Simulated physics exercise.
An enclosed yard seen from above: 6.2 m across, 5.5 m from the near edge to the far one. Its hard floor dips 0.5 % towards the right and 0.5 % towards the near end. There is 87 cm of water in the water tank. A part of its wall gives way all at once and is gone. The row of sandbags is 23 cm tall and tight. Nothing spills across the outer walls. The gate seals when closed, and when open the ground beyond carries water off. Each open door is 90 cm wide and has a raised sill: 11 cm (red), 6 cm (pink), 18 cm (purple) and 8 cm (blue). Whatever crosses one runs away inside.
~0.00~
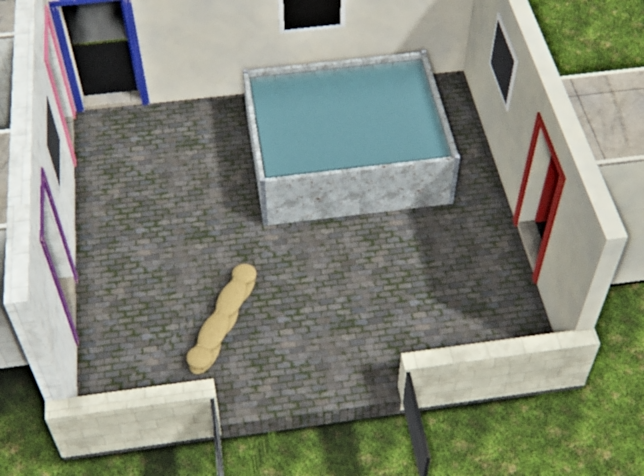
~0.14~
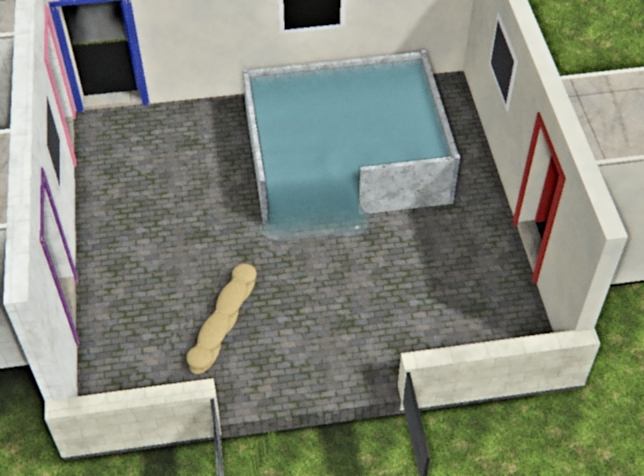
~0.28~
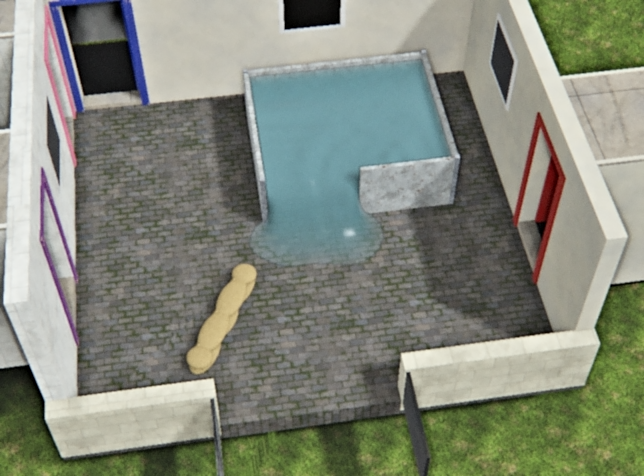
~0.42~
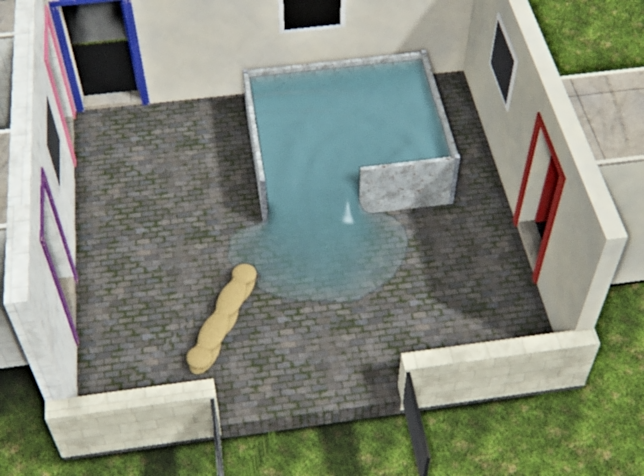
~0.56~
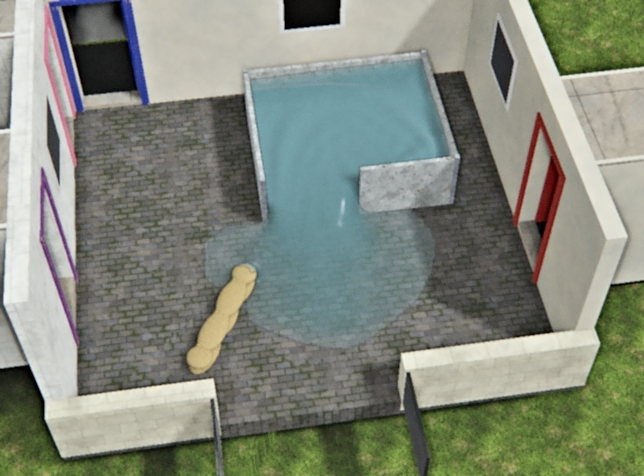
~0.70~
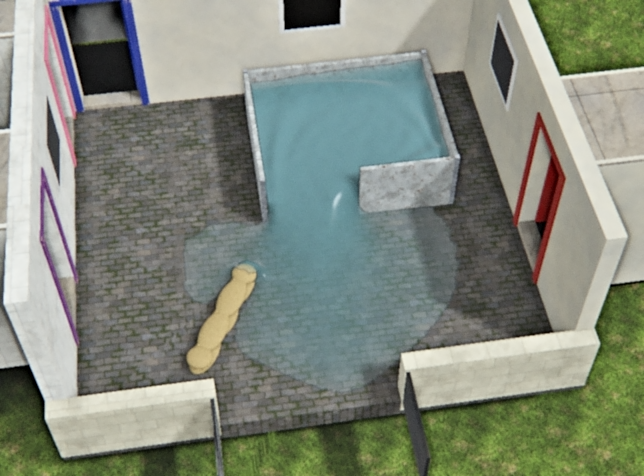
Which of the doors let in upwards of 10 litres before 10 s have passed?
Door by door: At the red door it stays under the limit; at the pink door it does not reach the limit; at the purple door it keeps below the limit; at the blue door it stays under the limit.
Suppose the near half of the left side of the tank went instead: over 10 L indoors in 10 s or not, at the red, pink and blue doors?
Then: Red below, pink past it, blue past it.
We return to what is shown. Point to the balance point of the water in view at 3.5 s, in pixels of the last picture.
Around (338, 224).
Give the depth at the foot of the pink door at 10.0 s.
About 5.5 cm.
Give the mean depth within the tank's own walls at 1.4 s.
Roughly 60 cm on average.
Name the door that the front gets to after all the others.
Last comes the blue one.
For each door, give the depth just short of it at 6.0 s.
Depths in cm: Red 6, pink 2, purple 6, blue 4.
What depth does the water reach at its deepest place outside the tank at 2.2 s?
Roughly 36 cm.
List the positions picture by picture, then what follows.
The first frame shows still water, 87 cm deep, in the water tank at (347, 117).
In the second frame, water pours out at (313, 204) and has run 0.7 m, to (365, 224); typically 9 cm deep outside, 87 cm at the water tank's back.
In the third frame, the front is at (371, 251), 1.0 m from the gap at (313, 204); 1.1 m2 of floor is under water; 87 cm left at the back of the water tank.
In the fourth frame, water pours out at (313, 206) and has run 1.5 m, to (354, 295); typically 11 cm deep outside, 86 cm at the water tank's back.
In the fifth frame, water pours out at (313, 206) and has run 2.2 m, to (350, 342); typically 8 cm deep outside, 80 cm at the water tank's back.
In the sixth frame, water pours out at (313, 206) and has run 2.8 m, to a hidden place; typically 6 cm deep outside, 73 cm at the water tank's back.
After 1.4 s water covers 40 % of the floor and is deepest (47 cm) near (293, 229); red door 1 cm at the sill, 0 L in, pink door not reached, purple door not reached, blue door not reached.
After 2.2 s water covers 50 % of the floor and is deepest (36 cm) near (555, 363); red door 3 cm at the sill, 0 L in, pink door not reached, purple door 16 cm at the sill, 0 L in, blue door not reached.
After 3.5 s water covers 65 % of the floor and is deepest (28 cm) near (555, 363); red door 7 cm at the sill, 0 L in, pink door not reached, purple door 10 cm at the sill, 0 L in, blue door not reached.
After 6.0 s water covers 80 % of the floor and is deepest (18 cm) near (262, 274); red door 6 cm at the sill, 0 L in, pink door 2 cm at the sill, 0 L in, purple door 6 cm at the sill, 0 L in, blue door 4 cm at the sill, 0 L in.
After 10.0 s water covers 95 % of the floor and is deepest (11 cm) near (487, 159); red door 4 cm at the sill, 0 L in, pink door 6 cm at the sill, 1 L in, purple door 4 cm at the sill, 0 L in, blue door 6 cm at the sill, 2 L in.
